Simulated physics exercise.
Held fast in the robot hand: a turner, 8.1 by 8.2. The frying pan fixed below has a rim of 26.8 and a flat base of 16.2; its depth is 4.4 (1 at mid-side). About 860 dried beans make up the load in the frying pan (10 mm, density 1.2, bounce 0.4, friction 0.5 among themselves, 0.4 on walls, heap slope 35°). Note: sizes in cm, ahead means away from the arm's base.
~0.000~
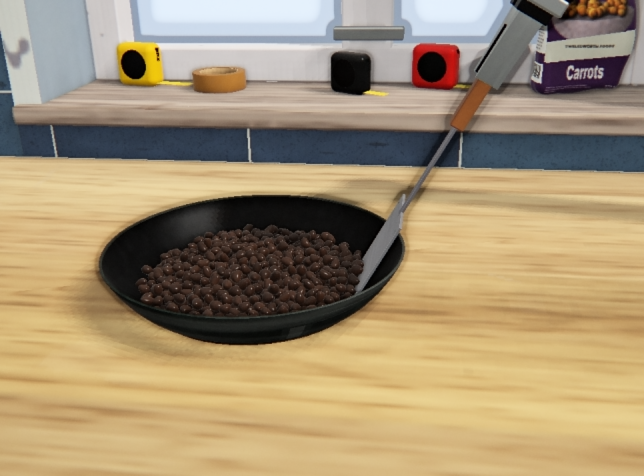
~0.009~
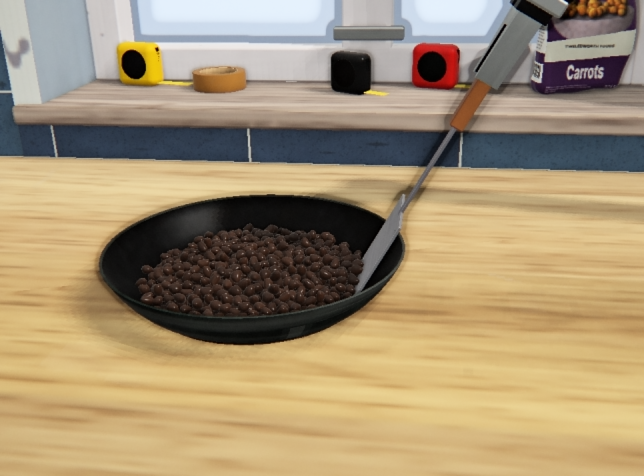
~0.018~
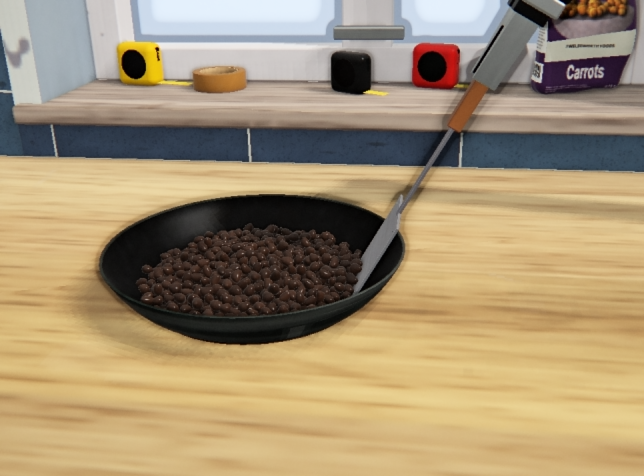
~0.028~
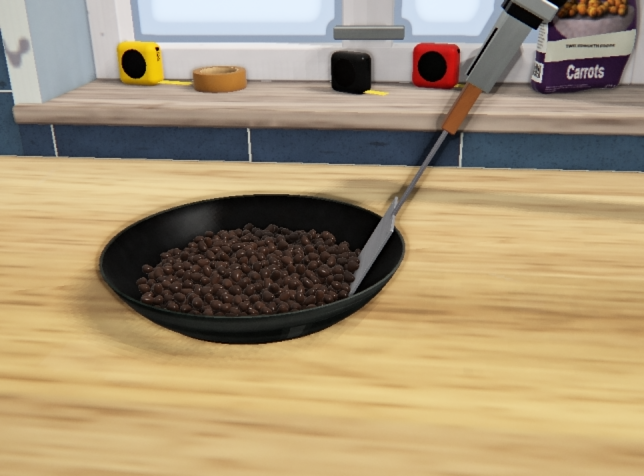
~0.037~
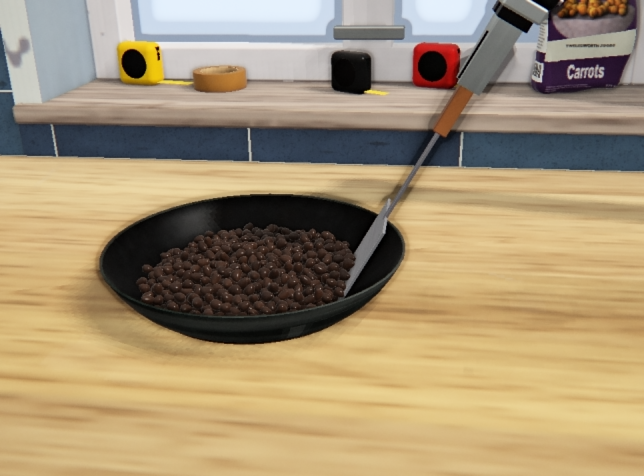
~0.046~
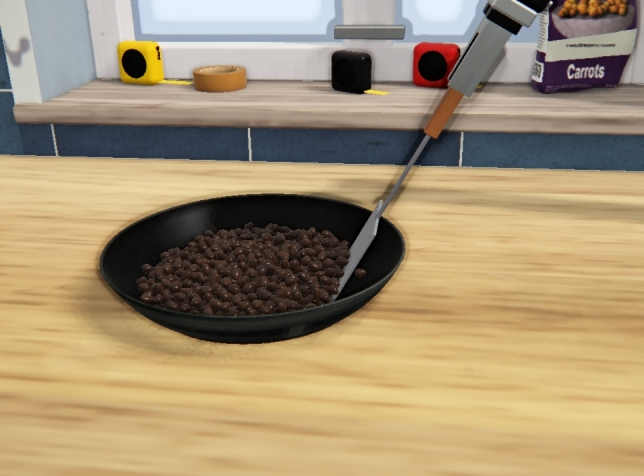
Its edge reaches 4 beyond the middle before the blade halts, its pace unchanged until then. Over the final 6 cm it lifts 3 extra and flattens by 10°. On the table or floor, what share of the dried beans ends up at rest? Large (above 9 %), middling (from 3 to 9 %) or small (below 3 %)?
Small; below 3 %.
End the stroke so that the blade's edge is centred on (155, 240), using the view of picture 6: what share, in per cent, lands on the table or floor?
Something close to 25 in a hundred.
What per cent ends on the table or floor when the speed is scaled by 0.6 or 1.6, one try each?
Try one about 0 %, try two about 10 %.
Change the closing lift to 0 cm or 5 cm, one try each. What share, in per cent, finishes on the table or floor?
You'd get some 0 per cent with the first setting and some 5 per cent with the second.
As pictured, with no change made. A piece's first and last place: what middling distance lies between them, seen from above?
Roughly 4 cm.
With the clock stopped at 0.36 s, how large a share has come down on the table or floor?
I'd say close to 0 in a hundred.
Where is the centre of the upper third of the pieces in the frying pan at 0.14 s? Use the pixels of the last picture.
I'd put it close to (221, 254).
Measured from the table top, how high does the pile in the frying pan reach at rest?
About 5.5 centimetres.
After 0.09 s, sloping 61°, highest piece 11 above the table; 854 in the frying pan, 1 on the blade or in flight.
After 0.14 s, sloping 57°, highest piece 19 above the table; 854 in the frying pan, 1 on the blade or in flight.
After 0.36 s, sloping 51°, highest piece 23 above the table; 845 in the frying pan, 8 on the table or floor, 2 on the blade or in flight.
After 1.41 s, sloping 51°, highest piece 5 above the table; 845 in the frying pan, 10 on the table or floor.
At rest, 845 in the frying pan, 10 on the table or floor. That is 1 % on the table or floor.
